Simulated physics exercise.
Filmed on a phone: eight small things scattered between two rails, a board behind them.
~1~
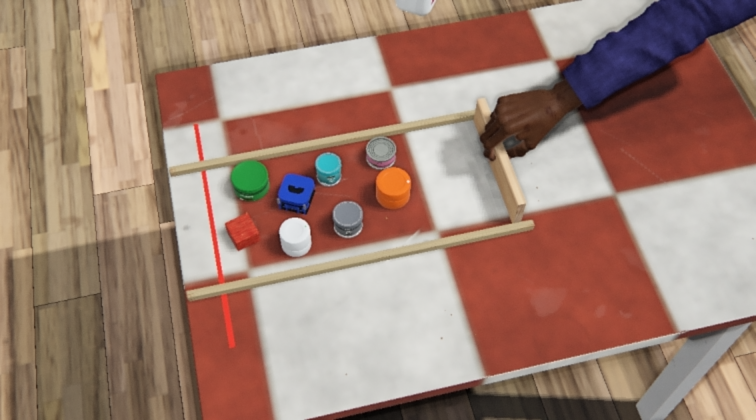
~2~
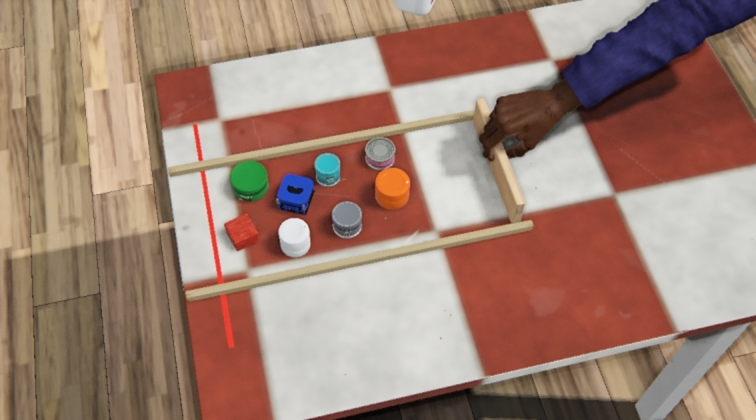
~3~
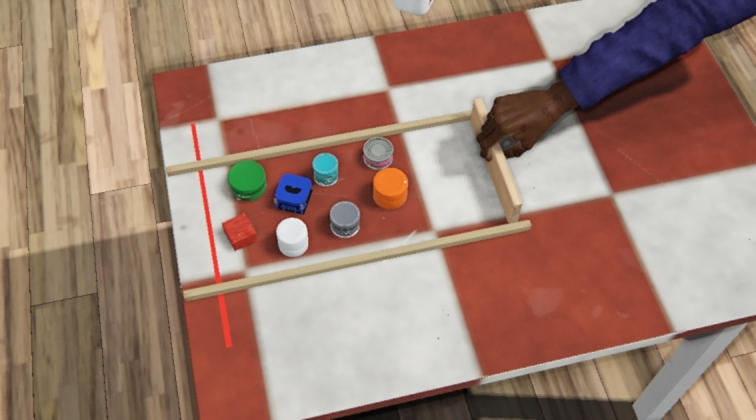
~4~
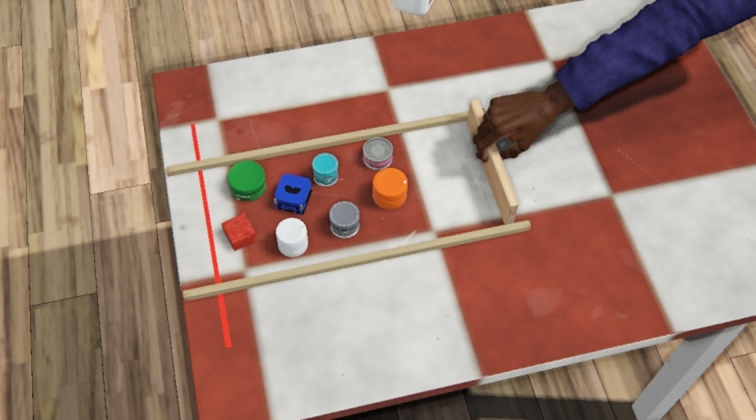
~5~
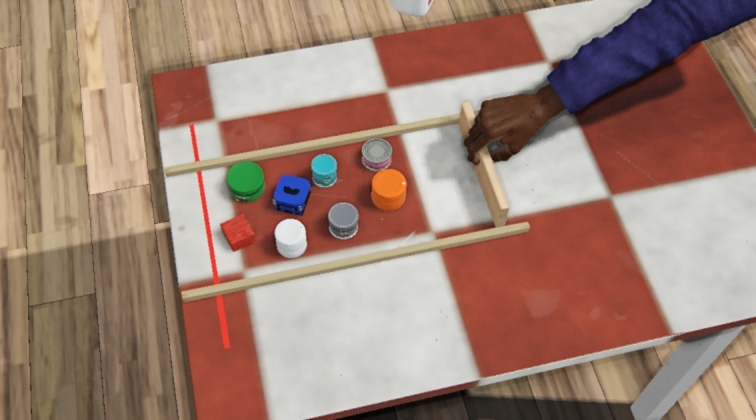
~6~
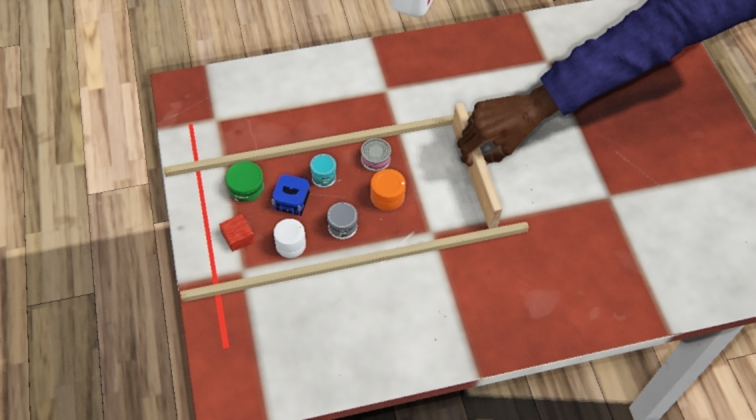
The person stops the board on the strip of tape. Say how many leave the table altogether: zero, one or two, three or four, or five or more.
As it turns out, the number that fall off is three or four.
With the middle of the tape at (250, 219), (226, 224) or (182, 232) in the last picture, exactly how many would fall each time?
Try by try, 0, 0 and 8.
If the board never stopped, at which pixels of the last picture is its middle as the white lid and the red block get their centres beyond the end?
Near (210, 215) and (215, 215).
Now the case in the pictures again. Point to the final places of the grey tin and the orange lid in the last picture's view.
Near (196, 255) and (189, 227).
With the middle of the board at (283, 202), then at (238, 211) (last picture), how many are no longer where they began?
The counts are 8 and 8.
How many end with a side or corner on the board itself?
It touches 4.
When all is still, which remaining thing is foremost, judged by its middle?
That is the white lid.
Soon after, none off yet; red block at rest near (237, 233); green tub at rest near (245, 182); white lid at rest near (290, 238).
After that, none off yet; red block displaced a little near (225, 239); green tub moving near (237, 181); white lid displaced about its own width near (261, 247).
In the end, the number that fall off is three or four; gone, blue case, green tub and red block.
